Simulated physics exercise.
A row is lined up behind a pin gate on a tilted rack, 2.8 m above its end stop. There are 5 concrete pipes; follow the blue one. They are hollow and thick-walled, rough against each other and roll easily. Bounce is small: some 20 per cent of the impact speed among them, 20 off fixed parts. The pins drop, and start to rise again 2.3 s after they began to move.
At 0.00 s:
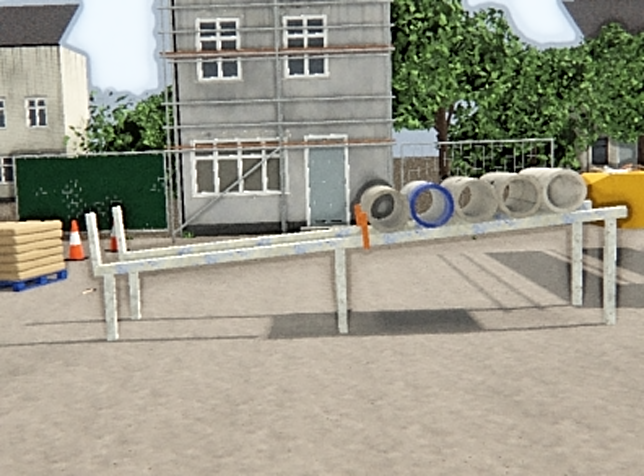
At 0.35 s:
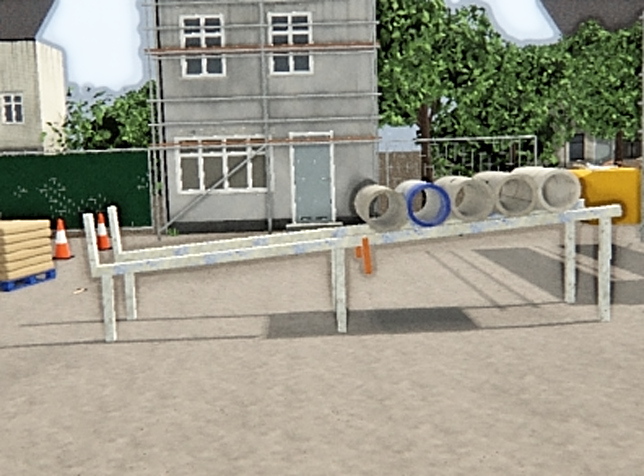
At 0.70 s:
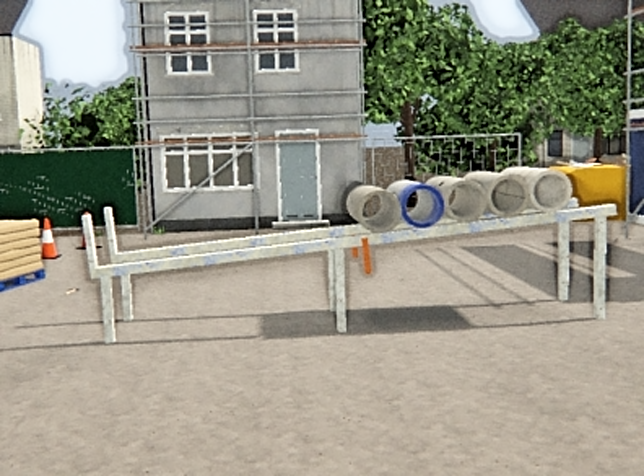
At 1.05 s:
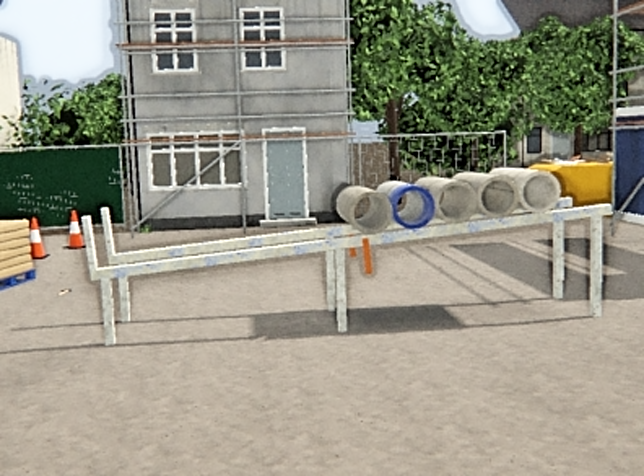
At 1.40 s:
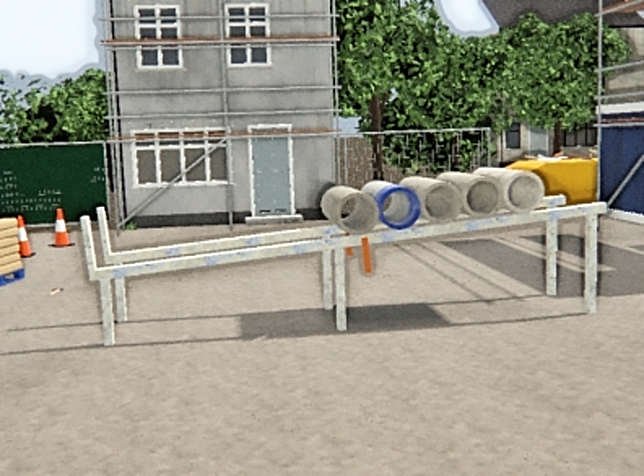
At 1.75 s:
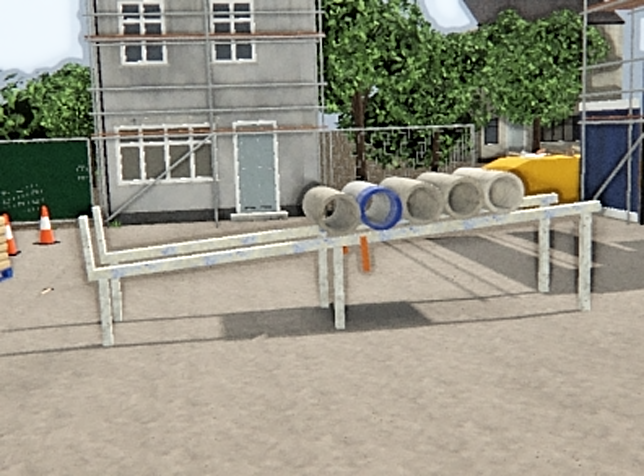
Five concrete pipes, the second one blue, sit in a row on a sloping rack in front of a scaffolded house; an orange pin gate drops, and the row rolls slowly a short way down to the left.
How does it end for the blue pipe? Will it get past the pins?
The blue pipe passes the pins.
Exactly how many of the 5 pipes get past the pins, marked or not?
The count is 2.
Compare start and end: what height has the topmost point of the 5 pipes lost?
Roughly 5 cm.
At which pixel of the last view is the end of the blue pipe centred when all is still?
Around (159, 239).
By 2.0 s, blue is on the rails, 10 cm above the pins, rolling left; 1 below the pins.
By 2.1 s, blue is on the rails, 5 cm above the pins, rolling left; 1 below the pins.
By 2.2 s, blue is on the rails, 5 cm below the pins, rolling left; 2 below the pins.
By 2.3 s, blue is on the rails, 10 cm below the pins, rolling left; 2 below the pins.
Finally (4.3 s), blue is on the rails, 205 cm below the pins; 2 below the pins.
